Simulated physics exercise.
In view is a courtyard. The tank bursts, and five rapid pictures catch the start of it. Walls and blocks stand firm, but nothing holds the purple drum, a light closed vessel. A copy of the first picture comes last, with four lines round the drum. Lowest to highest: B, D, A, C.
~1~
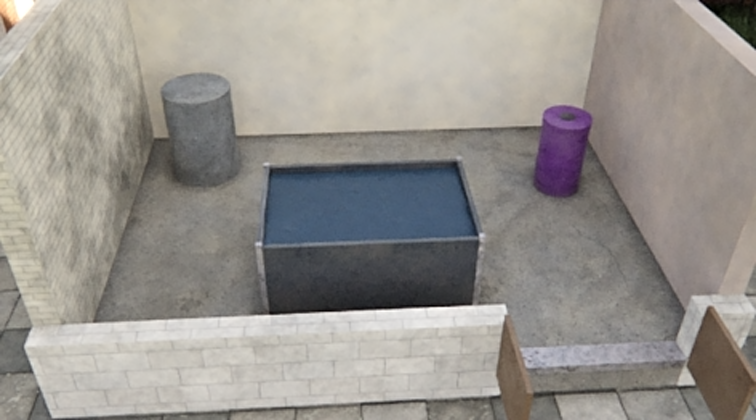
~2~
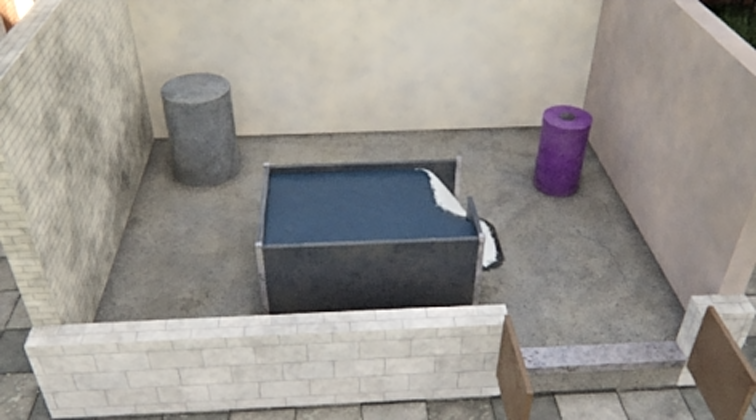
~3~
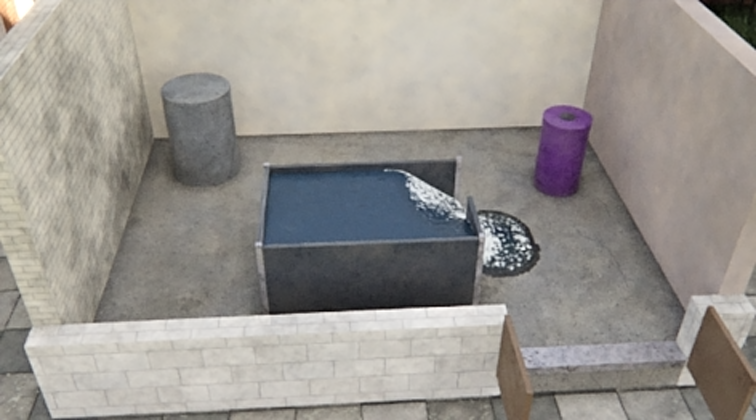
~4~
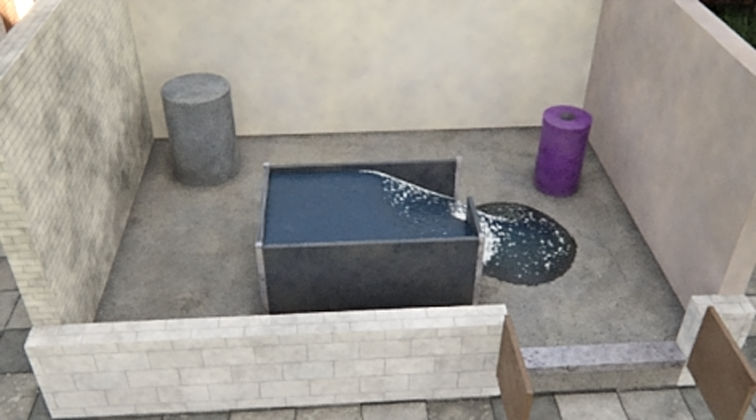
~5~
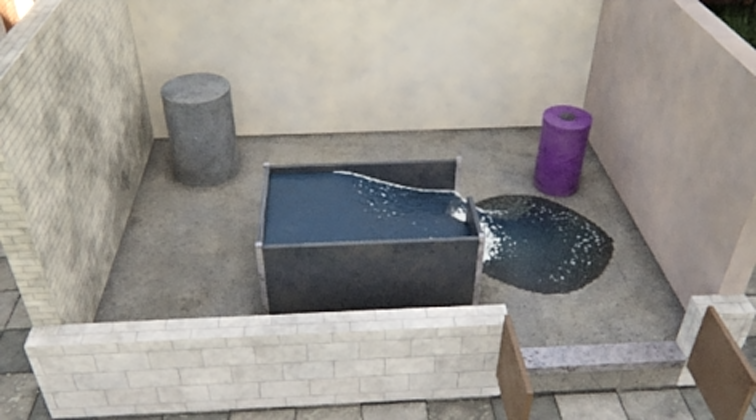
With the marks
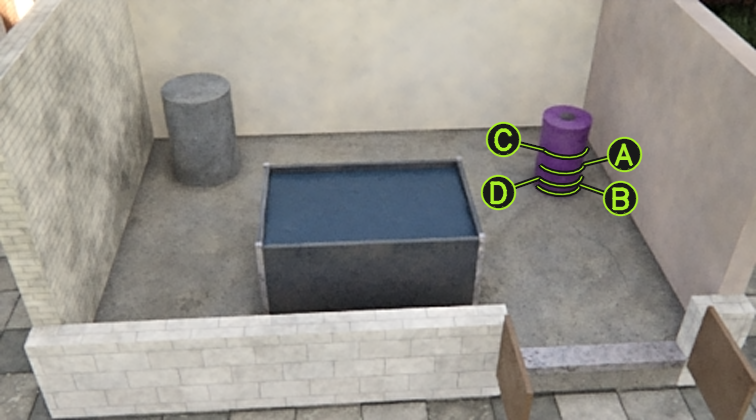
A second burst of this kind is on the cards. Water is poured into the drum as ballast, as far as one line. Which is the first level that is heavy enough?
A will do.
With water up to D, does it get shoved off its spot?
Yes, that goes wrong.
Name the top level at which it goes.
D it is.
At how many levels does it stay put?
Two of them.
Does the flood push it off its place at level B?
Yes, it does.
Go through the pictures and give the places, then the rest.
In the first frame, lid of the purple drum at (567, 117); tank full, its middle at (367, 206); open gate at (598, 304).
In the second frame, 1 % of the ground under water, its edge towards the drum at (487, 228).
In the third frame, 3 % of the ground under water, its edge towards the drum at (499, 214).
In the fourth frame, 6 % of the ground under water, its edge towards the drum at (533, 212).
In the fifth frame, lid of the purple drum at (567, 117); 10 % of the ground under water, its edge towards the drum at (552, 205).
In lime, A at (566, 173); B at (562, 194); C at (569, 157); D at (564, 185); from the bottom up B, D, A, C.
With A, it does not move.
With B, it is pushed about 5 times its own width away.
With C, it does not move.
With D, it is pushed about 3 times its own width away.
